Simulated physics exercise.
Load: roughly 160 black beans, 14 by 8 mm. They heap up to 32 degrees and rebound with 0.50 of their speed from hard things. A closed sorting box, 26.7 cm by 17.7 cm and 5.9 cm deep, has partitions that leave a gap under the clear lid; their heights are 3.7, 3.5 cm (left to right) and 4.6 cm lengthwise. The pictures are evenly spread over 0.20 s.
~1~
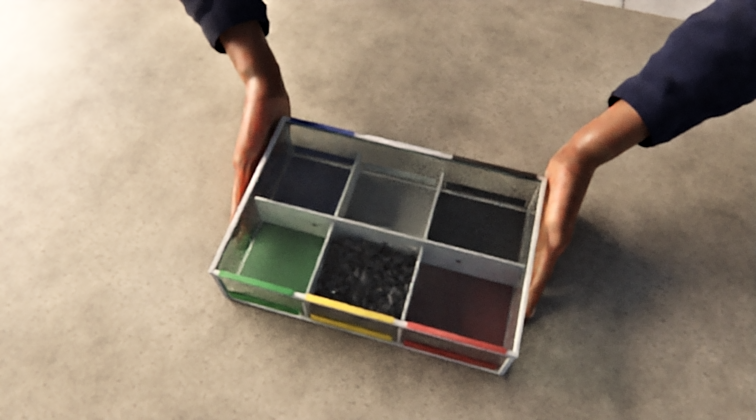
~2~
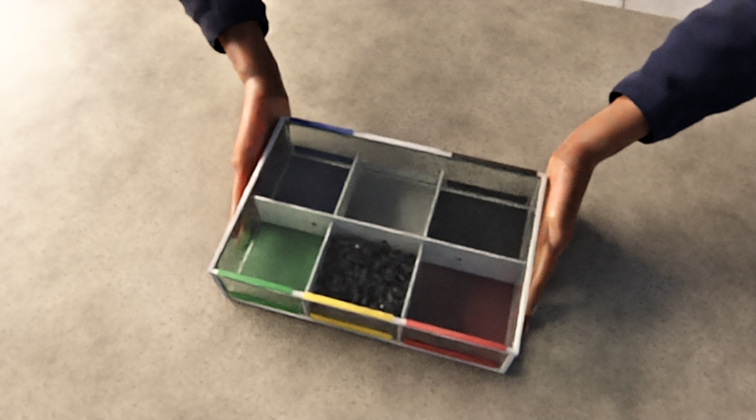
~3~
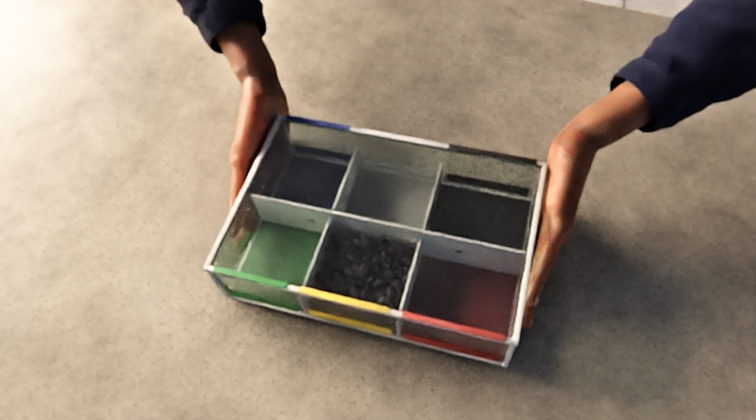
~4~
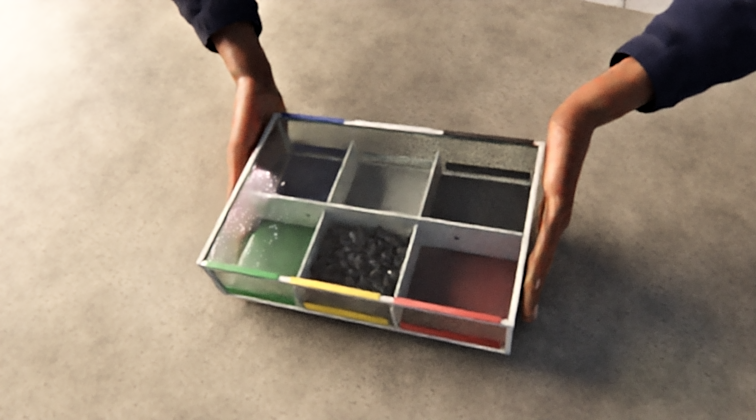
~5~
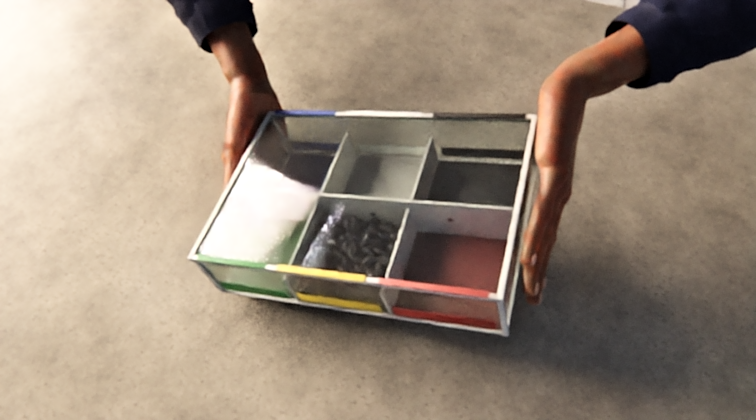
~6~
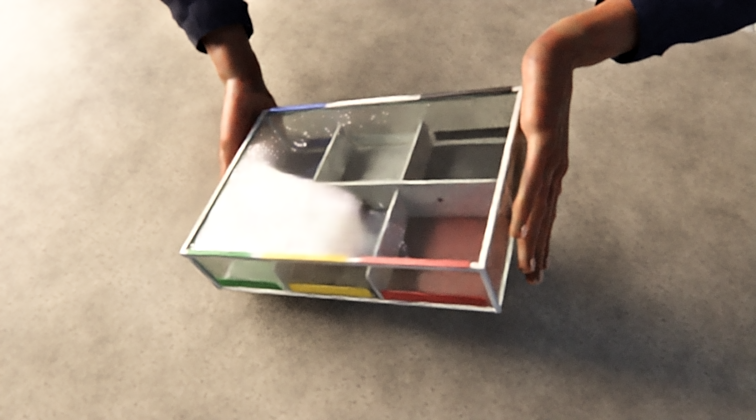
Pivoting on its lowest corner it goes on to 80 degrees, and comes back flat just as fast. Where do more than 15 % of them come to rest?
Red: No, blue: No, green: Yes, yellow: Yes, white: No, black: No.
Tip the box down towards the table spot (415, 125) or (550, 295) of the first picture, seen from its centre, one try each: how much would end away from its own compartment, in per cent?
Some 15 and 60 per cent.
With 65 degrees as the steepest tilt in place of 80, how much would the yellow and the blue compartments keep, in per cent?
Yellow 70; blue 0.
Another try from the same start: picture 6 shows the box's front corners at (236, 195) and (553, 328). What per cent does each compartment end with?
Red 30, blue 0, green 0, yellow 55, white 5, black 15.
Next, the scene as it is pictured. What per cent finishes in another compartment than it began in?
Some 45 per cent.
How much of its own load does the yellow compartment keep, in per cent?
Roughly 60 per cent.
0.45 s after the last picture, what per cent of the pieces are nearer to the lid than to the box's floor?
Roughly 50 per cent.
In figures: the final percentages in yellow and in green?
Yellow 55; green 40.
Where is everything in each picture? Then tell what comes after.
Box tilt 0 degrees, front corners at (215, 271) and (513, 353); yellow 100 %, in the first frame.
Box tilt 1 degrees, front corners at (214, 270) and (513, 350), in the second frame.
Box tilt 5 degrees, front corners at (210, 267) and (513, 340), lowest corner left back, in the third frame.
Box tilt 10 degrees, front corners at (203, 262) and (509, 322), lowest corner left back, in the fourth frame.
Box tilt 17 degrees, front corners at (195, 257) and (498, 296), lowest corner left back, in the fifth frame.
Box tilt 24 degrees, front corners at (187, 251) and (480, 265), lowest corner left back; yellow 100 %, in the sixth frame.
Then, 0.45 s after the last picture, tilt 78 degrees; green 20 %, yellow 80 %.
Then, 0.75 s after the last picture, tilt 32 degrees; blue 5 %, green 40 %, yellow 60 %.
Then, 1.15 s after the last picture, tilt 0 degrees; blue 5 %, green 40 %, yellow 55 %.
In the end, red 0 %, blue 5 %, green 40 %, yellow 55 %, white 0 %, black 0 %.
